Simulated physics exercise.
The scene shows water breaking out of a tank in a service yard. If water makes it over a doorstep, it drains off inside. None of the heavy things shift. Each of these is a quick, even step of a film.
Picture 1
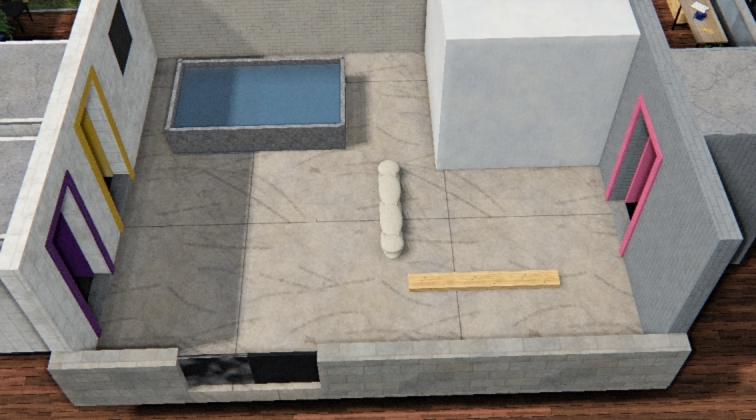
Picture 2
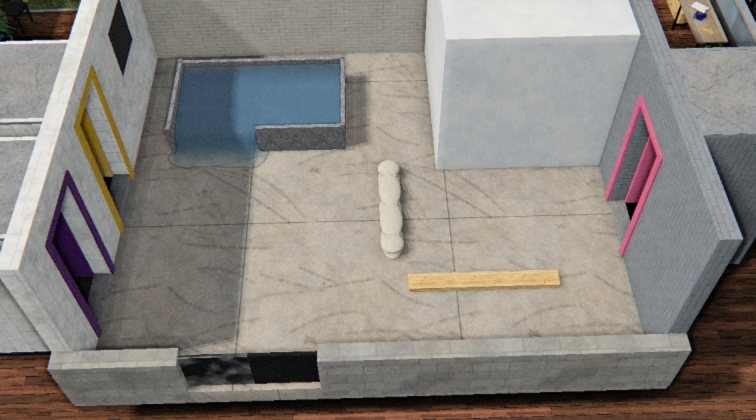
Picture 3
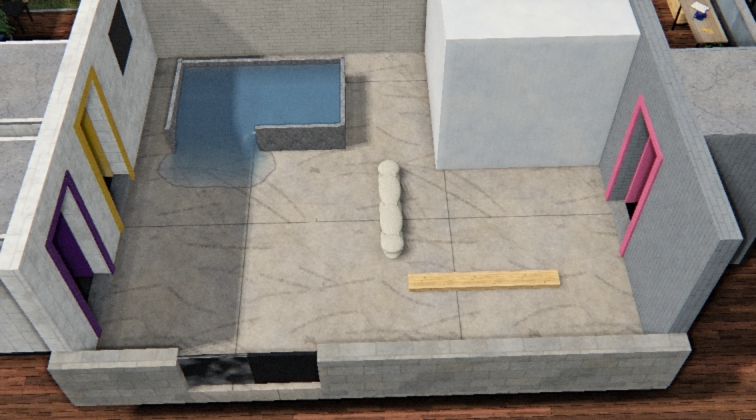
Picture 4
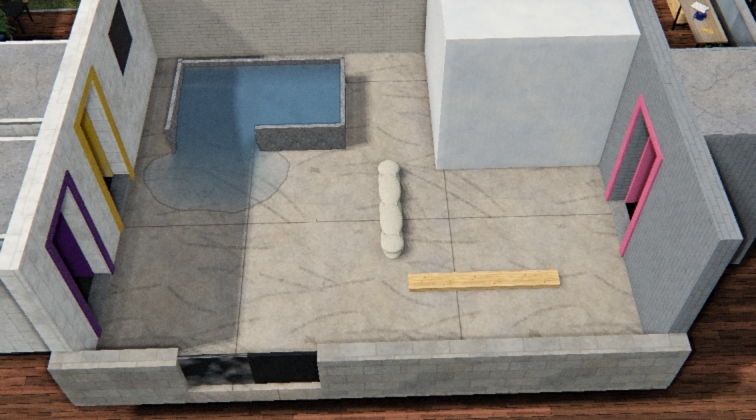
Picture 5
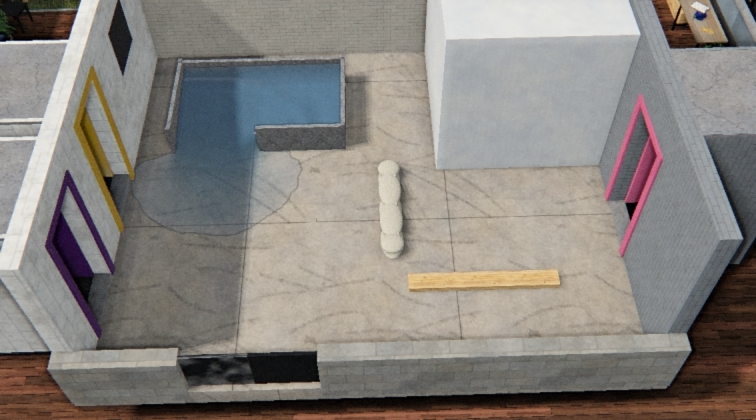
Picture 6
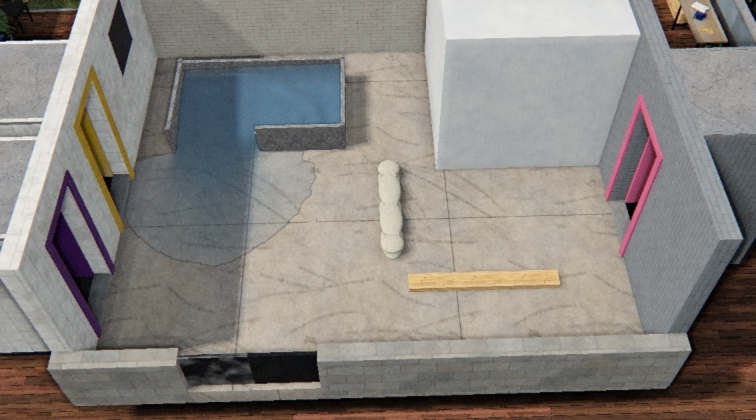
Water tank in a walled yard losing part of its front wall, water pouring out and spreading forward across the stone floor.
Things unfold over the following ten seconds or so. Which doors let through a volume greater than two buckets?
My prediction: The yellow door counts as not over; the pink door counts as not over; the purple door counts as over.
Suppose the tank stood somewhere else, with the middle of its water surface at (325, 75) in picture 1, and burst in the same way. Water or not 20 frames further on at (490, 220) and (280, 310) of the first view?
I'd say still dry for the first and swamped for the second.
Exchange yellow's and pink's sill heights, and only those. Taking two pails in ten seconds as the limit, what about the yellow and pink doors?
In my view yellow door exceeds the threshold while pink door remains within bounds.
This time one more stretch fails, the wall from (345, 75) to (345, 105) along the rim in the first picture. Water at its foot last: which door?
Last in line is the purple one.
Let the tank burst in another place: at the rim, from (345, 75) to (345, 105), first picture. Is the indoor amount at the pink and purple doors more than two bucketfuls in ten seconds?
In brief: Pink door exceeds the mark and purple door remains below.
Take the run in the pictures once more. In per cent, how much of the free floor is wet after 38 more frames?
Share estimate: About 60 per cent.
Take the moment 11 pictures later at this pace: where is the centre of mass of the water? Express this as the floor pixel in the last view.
I reckon somewhere around (233, 175).
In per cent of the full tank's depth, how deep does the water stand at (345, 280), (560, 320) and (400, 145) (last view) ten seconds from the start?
About 12 per cent, then 20 per cent, then 2 per cent.
A moment on, water covers 25 % of the floor; the yellow door wet at the sill, nothing in, the pink door not reached, the purple door wet at the sill, nothing in.
Next, water covers 35 % of the floor; the yellow door wet at the sill, nothing in, the pink door not reached, the purple door under two buckets in.
Then, water covers 40 % of the floor; the yellow door under two buckets in, the pink door not reached, the purple door over two buckets in.
Later, water covers 60 % of the floor; the yellow door under two buckets in, the pink door not reached, the purple door far over two buckets in.
In the end, water covers 80 % of the floor; the yellow door under two buckets in, the pink door under two buckets in, the purple door far over two buckets in.
